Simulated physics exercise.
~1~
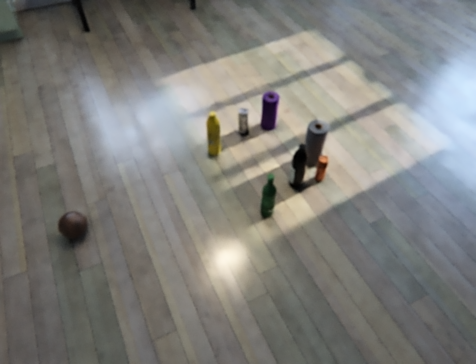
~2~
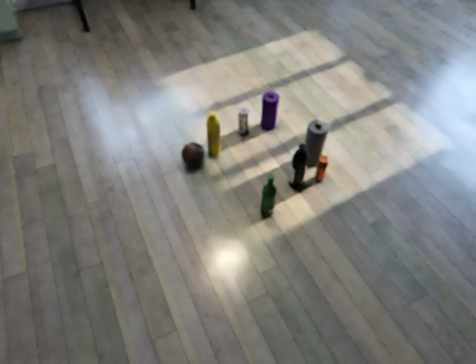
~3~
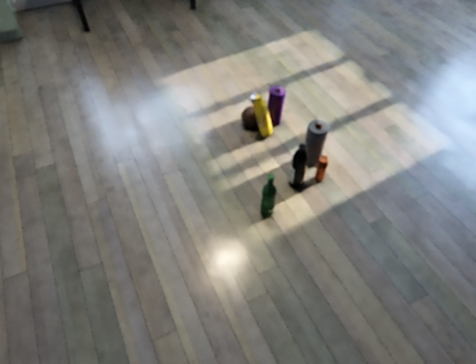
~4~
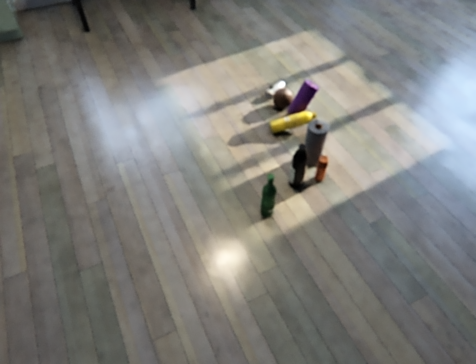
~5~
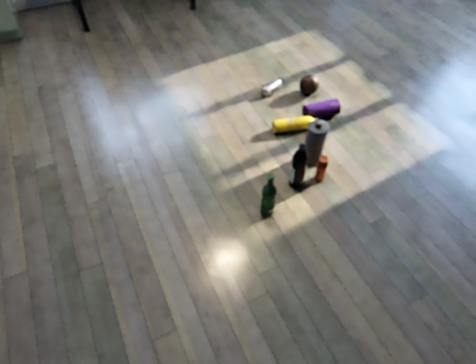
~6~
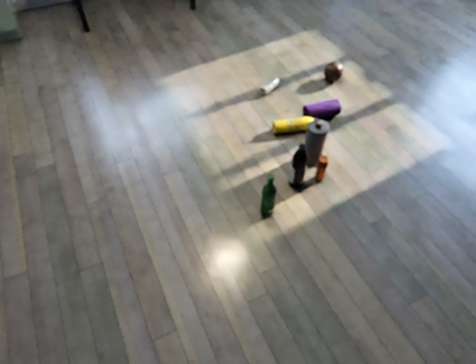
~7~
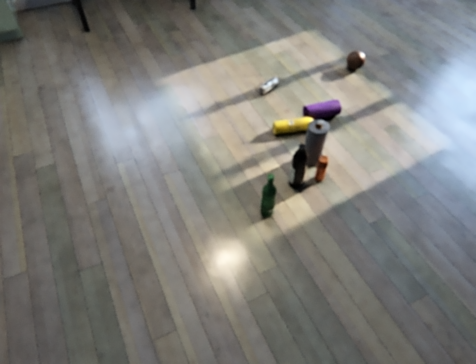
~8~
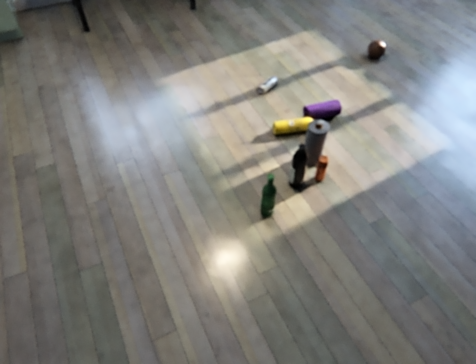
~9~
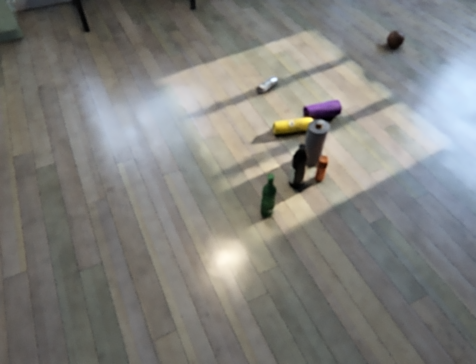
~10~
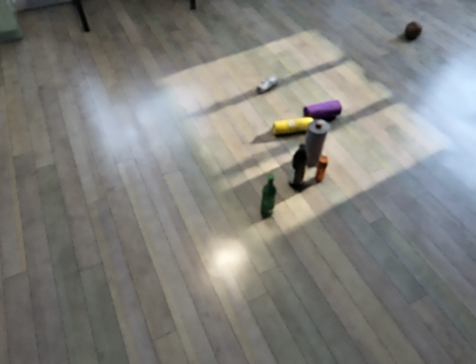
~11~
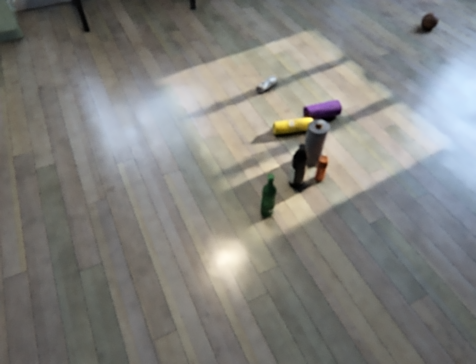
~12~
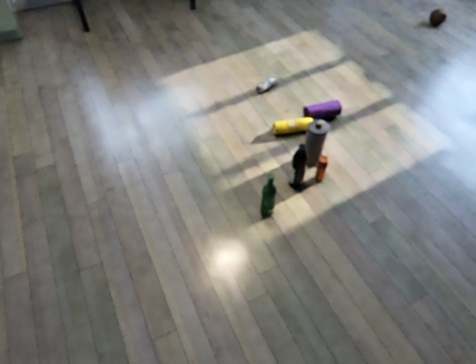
The clip shows a brown ball rolling right and away across a wooden floor into a group of standing bottles, cans and rolls, toppling the yellow bottle, white can and purple roll. The ball rolls on toward the upper right, while the other four objects remain upright.
